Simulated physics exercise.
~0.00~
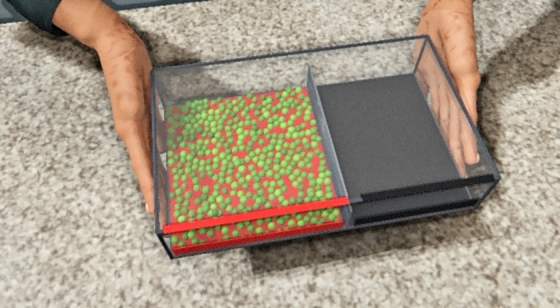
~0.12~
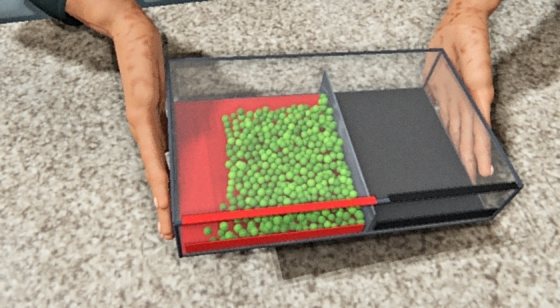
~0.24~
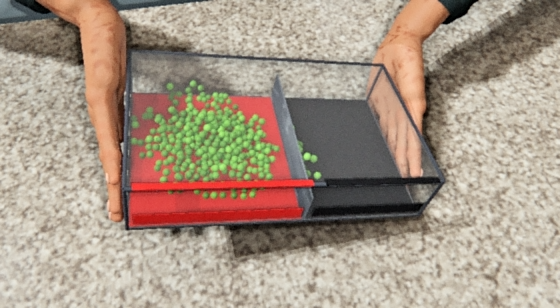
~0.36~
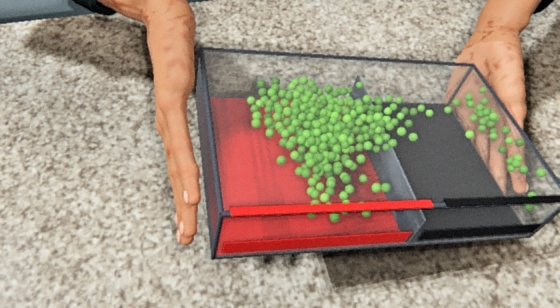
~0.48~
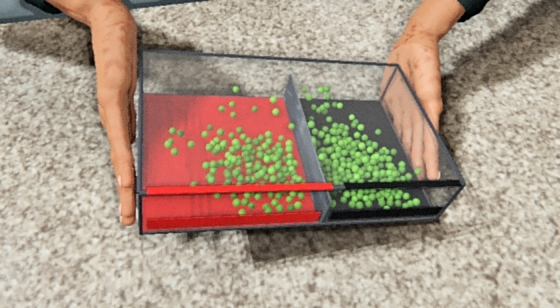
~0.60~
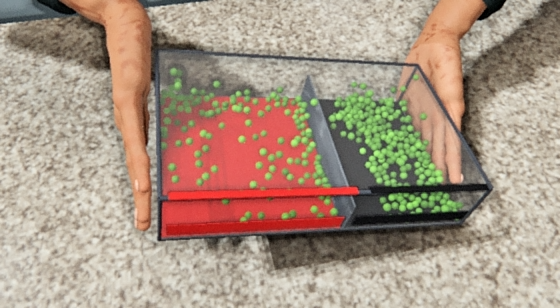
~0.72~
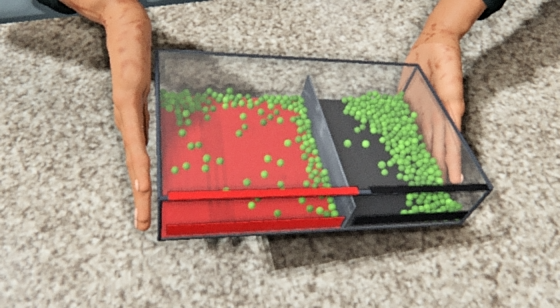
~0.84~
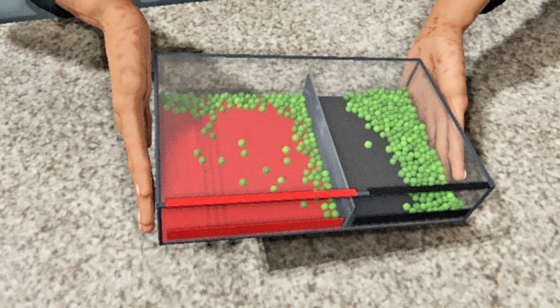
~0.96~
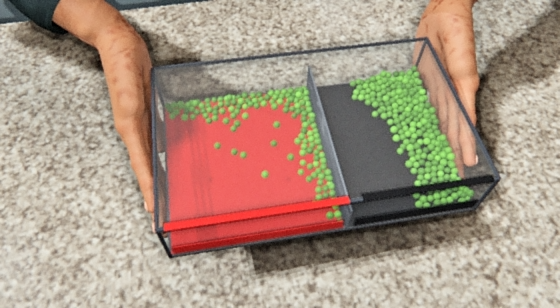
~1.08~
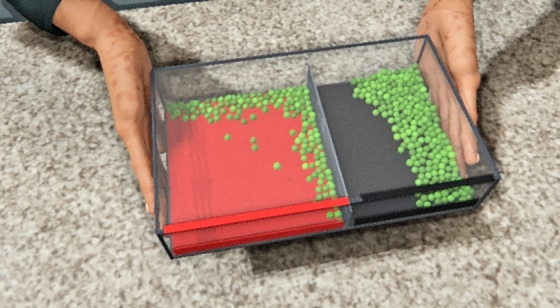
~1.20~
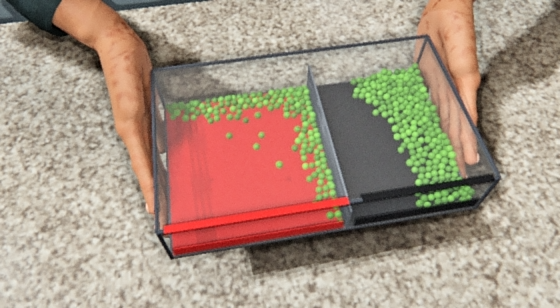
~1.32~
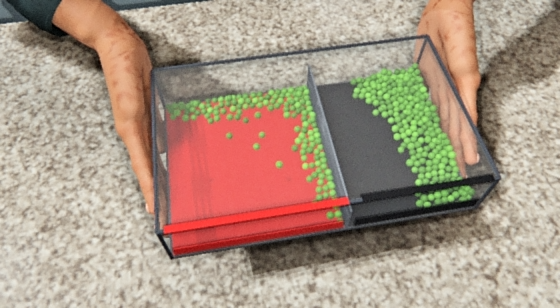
On a speckled grey and beige carpet-like surface, seen from above at an angle, two hands hold a clear lidded box split by a divider into a red section at left and a black one at right. Green peas cover the red floor while the black side is empty. The hands shake the box right and left, and the peas bunch up, then scatter over the divider into the black section. The box stays tilted as peas slide toward the back and right, then levels. It ends still, with peas lining the red section's back and right edges and a larger heap along the black section's right side.
